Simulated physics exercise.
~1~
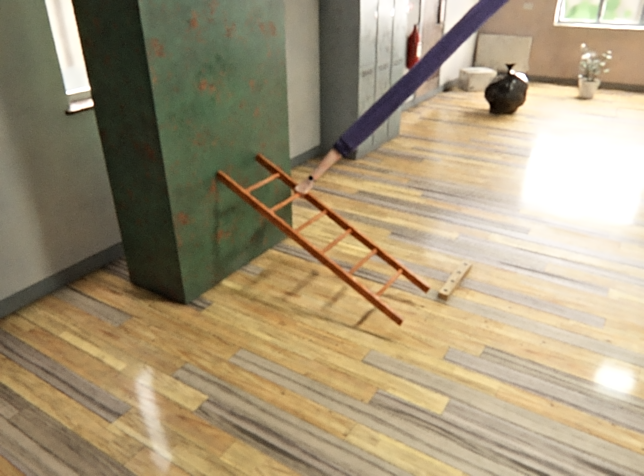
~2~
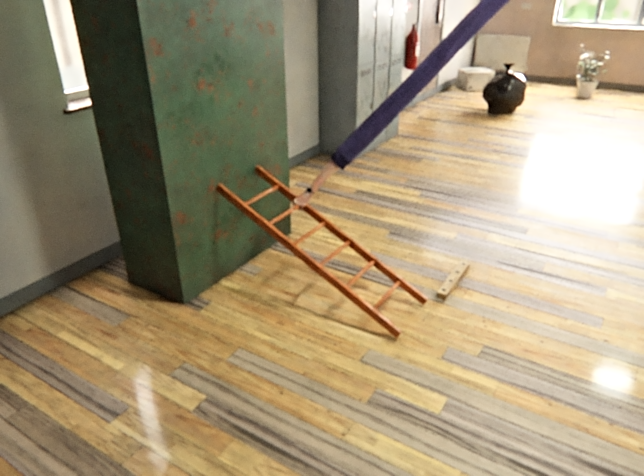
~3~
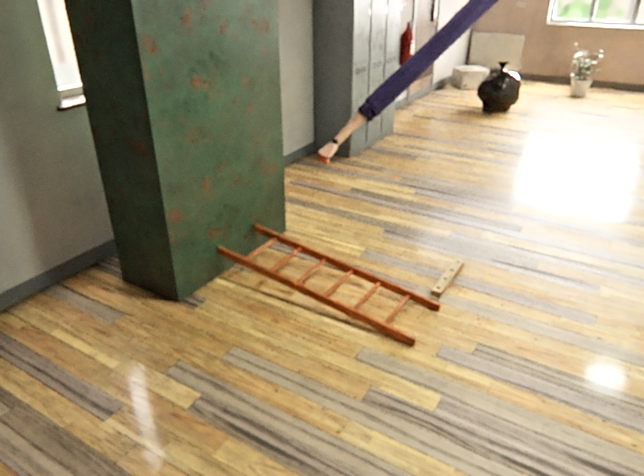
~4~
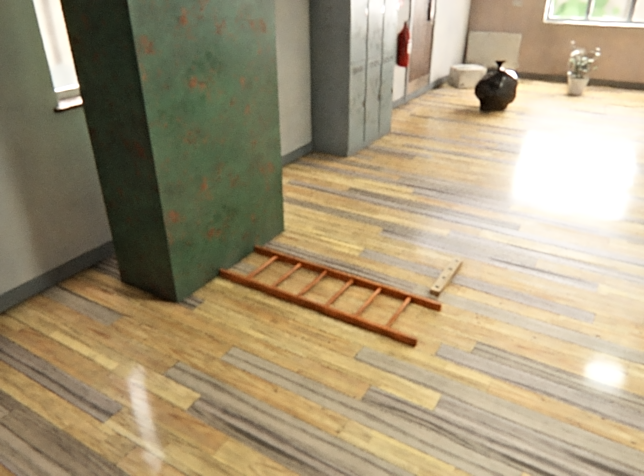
In a bright room with a shiny wooden plank floor, an orange ladder leans at a low slant against a tall green cupboard, a small strip of wood lying just beyond its foot. An arm in a dark blue sleeve reaches in from the upper right and holds the ladder near its top. The ladder dips slightly while the hand is still at it. Then the hand lets go and draws back, and the ladder drops down the cupboard's side almost to the floor. The arm leaves, and the ladder ends up lying flat on the planks, its foot near the wooden strip.
